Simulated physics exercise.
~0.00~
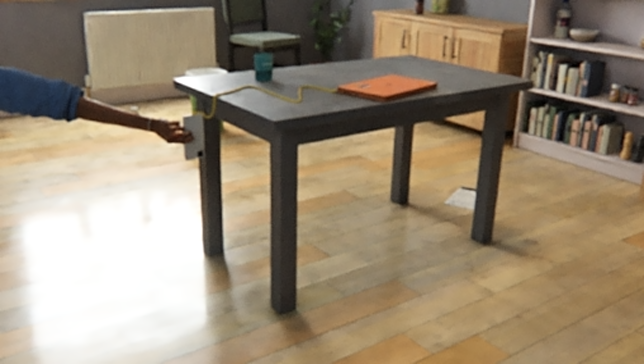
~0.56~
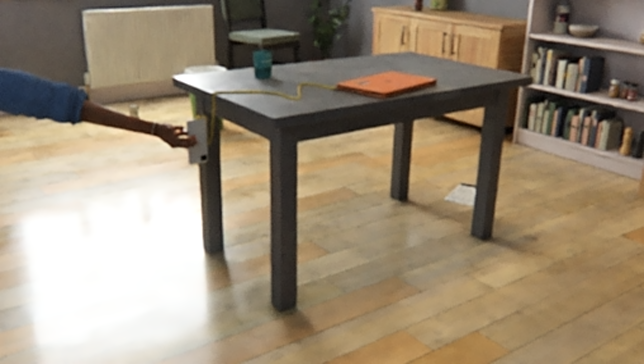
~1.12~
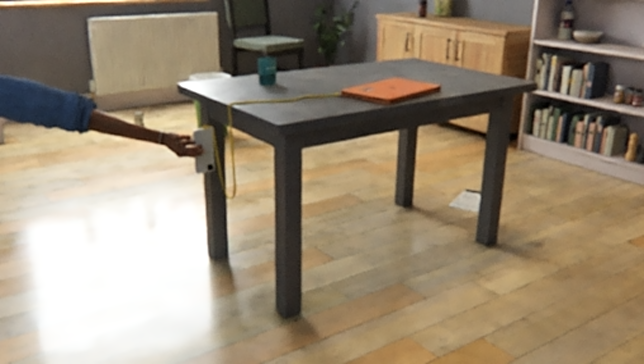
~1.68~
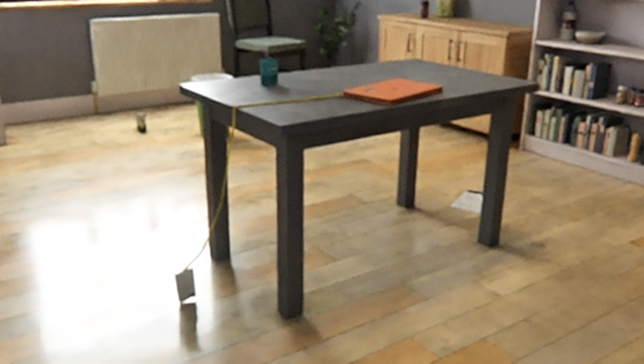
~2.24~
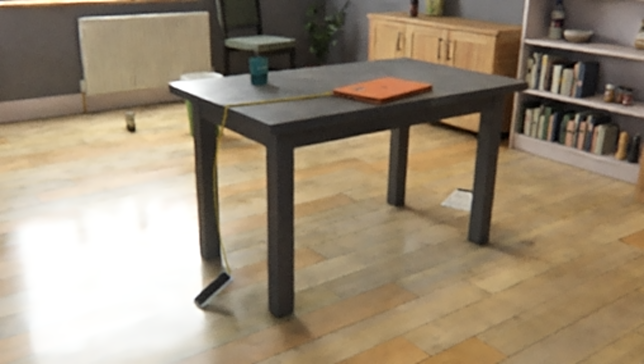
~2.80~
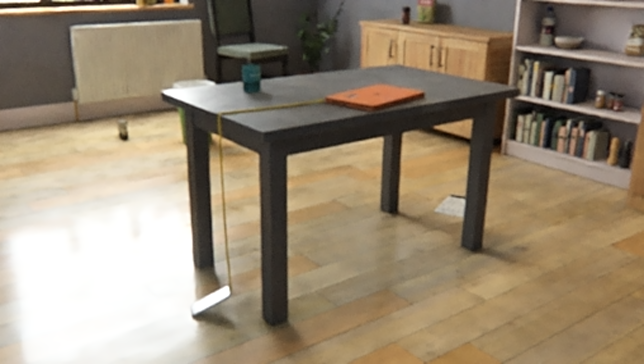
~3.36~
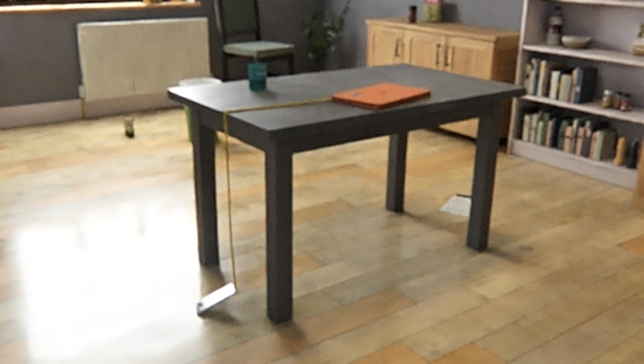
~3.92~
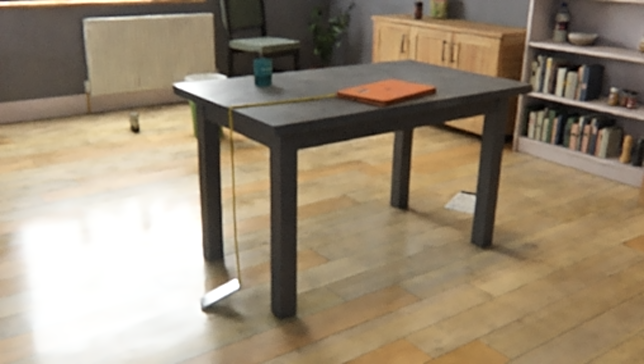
Hand releasing a white phone tied to a yellowish cord beside a dark table, the phone dropping and ending on the floor.
